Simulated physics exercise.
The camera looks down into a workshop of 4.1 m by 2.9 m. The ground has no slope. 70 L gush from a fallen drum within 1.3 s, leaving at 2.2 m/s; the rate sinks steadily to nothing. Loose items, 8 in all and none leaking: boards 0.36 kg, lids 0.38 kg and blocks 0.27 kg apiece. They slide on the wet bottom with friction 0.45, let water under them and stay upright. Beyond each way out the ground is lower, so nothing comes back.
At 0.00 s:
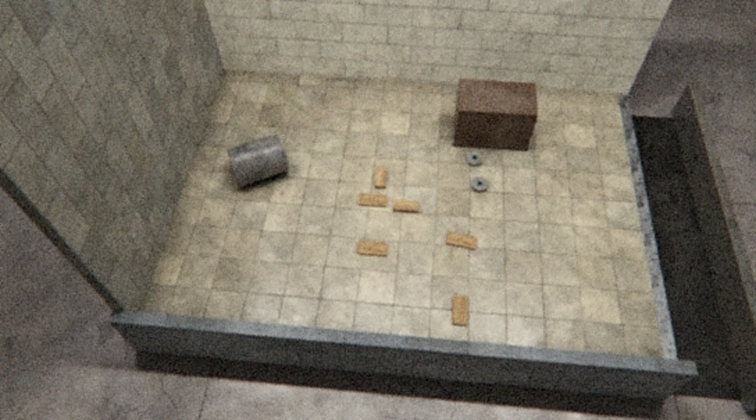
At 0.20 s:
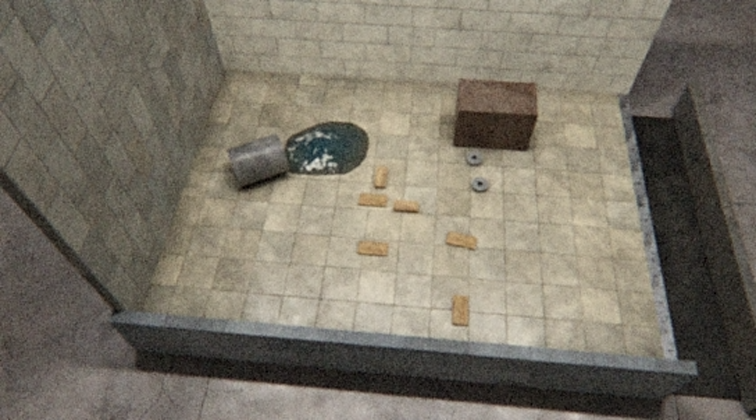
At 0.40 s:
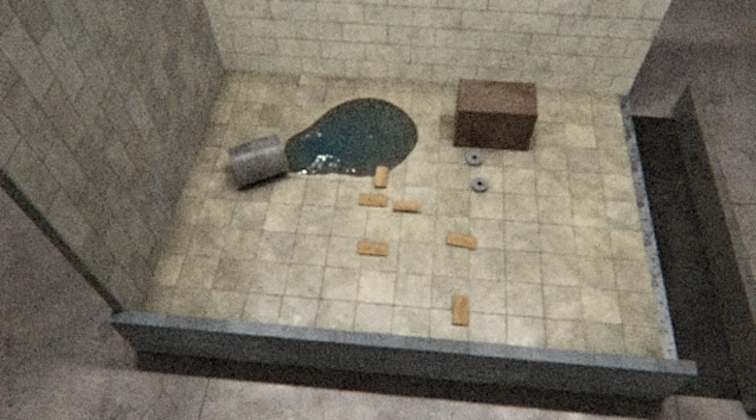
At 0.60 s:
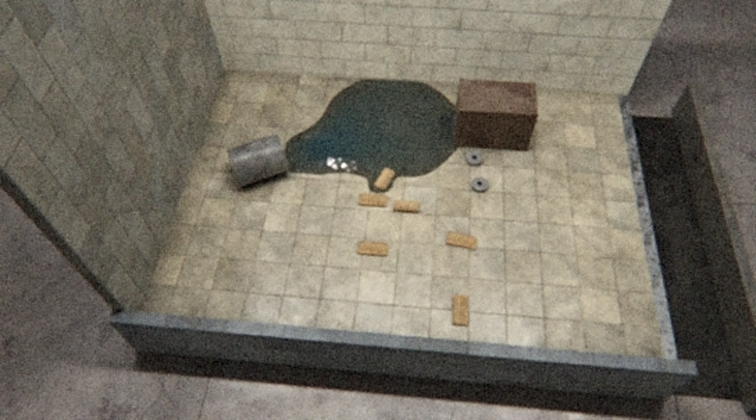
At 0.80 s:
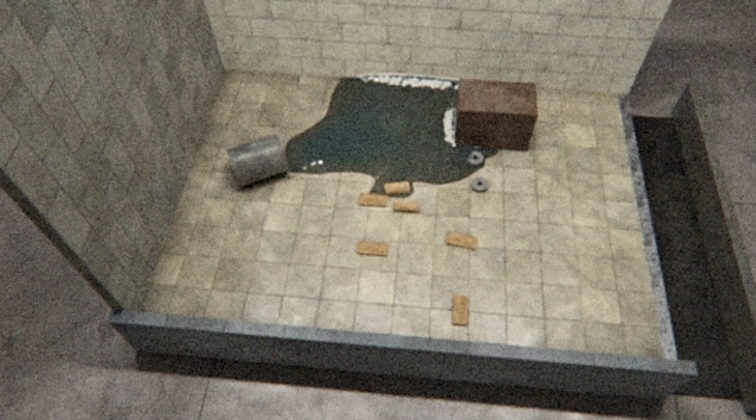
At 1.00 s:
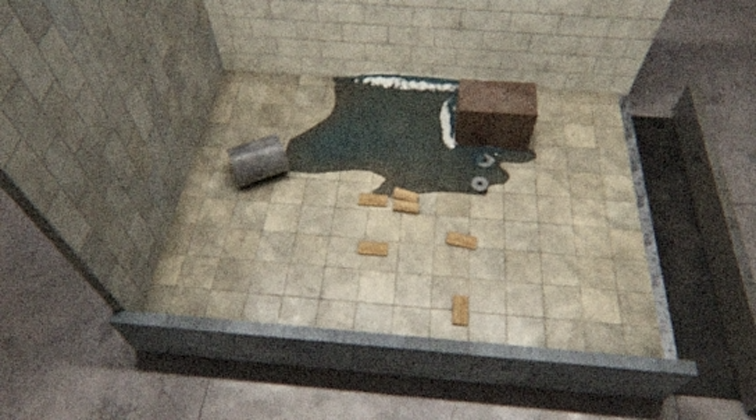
Dark blue-green water pours from a grey cylinder lying at the left of a tiled, walled floor, seen from above by a still camera. A reddish-brown box stands near the back wall at right, with two small grey rings below it and six orange-tan blocks scattered around the centre. The pool spreads right to the back wall and box, pushes the topmost block down and right, then reaches the rings, nudging one slightly.
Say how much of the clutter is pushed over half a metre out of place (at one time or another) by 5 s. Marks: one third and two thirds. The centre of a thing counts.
Share: Under a third.
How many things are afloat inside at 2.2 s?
I count 0.
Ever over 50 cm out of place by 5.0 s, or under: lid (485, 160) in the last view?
Answer: Past it.
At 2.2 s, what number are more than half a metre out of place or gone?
1 of them.
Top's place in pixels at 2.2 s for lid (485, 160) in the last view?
Near (620, 195).
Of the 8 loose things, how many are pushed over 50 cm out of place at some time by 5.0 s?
That makes 1.
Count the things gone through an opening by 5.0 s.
By then 0.
After 1.4 s 1 of 8 are over 50 cm from their spots; 0 afloat.
After 2.2 s 1 of 8 are over 50 cm from their spots; 0 afloat.
After 3.5 s 1 of 8 are over 50 cm from their spots; 0 afloat.
After 5.0 s 1 of 8 are over 50 cm from their spots, and 1 have been at some point; 0 afloat.
